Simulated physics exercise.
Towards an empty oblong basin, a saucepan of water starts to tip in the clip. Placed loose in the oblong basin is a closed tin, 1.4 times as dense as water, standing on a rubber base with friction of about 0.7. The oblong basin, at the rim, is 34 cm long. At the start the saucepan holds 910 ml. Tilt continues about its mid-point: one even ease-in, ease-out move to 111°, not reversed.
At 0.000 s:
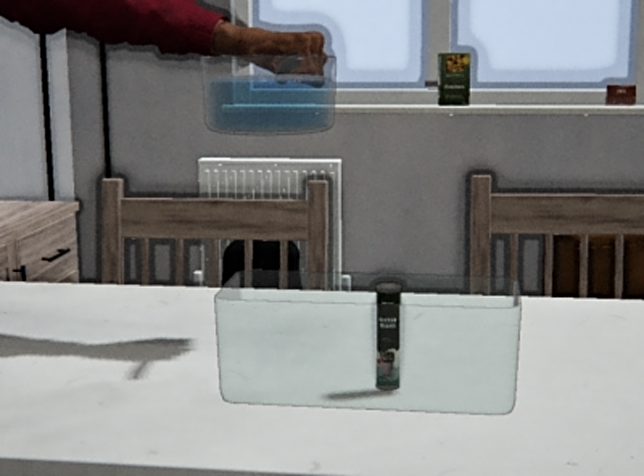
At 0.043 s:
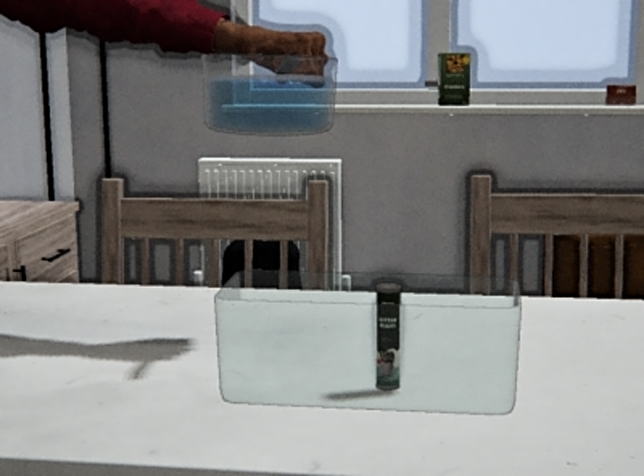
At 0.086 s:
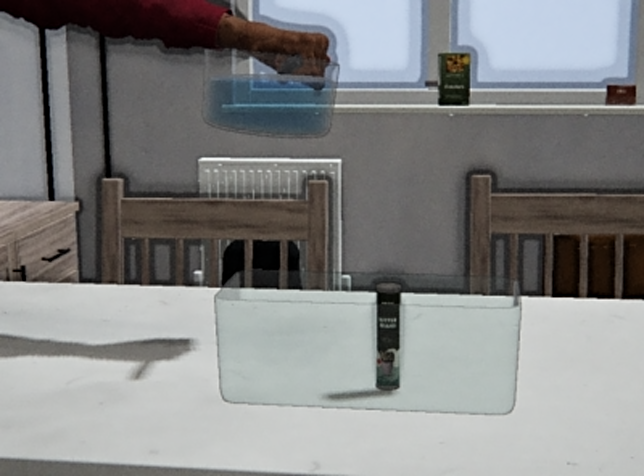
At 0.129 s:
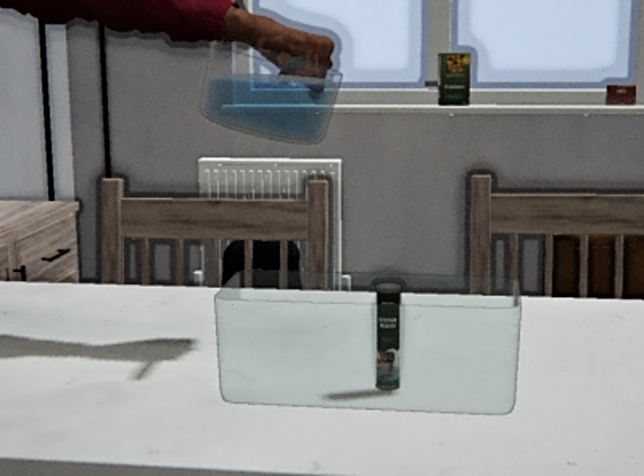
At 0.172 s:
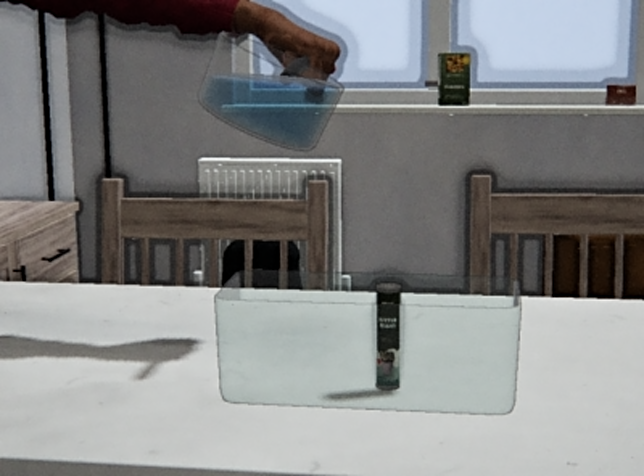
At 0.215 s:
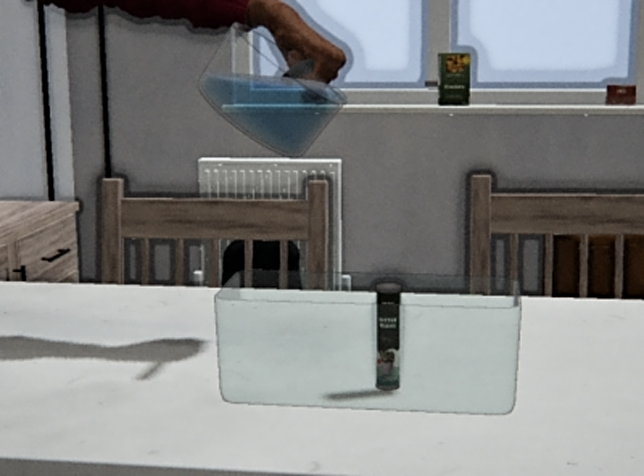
To begin with, a hand at the end of a red sleeve holds a clear vessel of blue water level, above a see-through oblong basin with a slim dark tin inside. The vessel tips rightward, slightly and then more steeply, its water gathering towards the lowered right side.
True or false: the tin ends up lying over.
True.
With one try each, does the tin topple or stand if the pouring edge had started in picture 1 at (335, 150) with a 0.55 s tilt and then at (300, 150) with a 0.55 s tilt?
Trial 1 - tin tips; trial 2 - tin stays standing.
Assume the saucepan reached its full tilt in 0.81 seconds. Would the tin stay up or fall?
Result: Tin upright.
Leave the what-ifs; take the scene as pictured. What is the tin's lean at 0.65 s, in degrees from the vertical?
0°.
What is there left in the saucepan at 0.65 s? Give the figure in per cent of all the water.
Near 4 in a hundred.
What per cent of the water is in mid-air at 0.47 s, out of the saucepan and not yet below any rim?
I'd put it at about 66 percent.
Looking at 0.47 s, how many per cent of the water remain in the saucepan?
24 %.
Then, 0.47 s in, the tilt is 105° and 23 per cent is still to pour; the tin stands where it began.
Then, 0.65 s in, the tilt is 111° and 4 per cent is still to pour; the tin stands where it began.
Then, 0.84 s in, the tilt is 111° and 0 per cent is still to pour; the tin leans 15°.
Then, 1.05 s in, the tilt is 111° and 0 per cent is still to pour; the tin lies on its side.
Finally, the tin lies on its side.
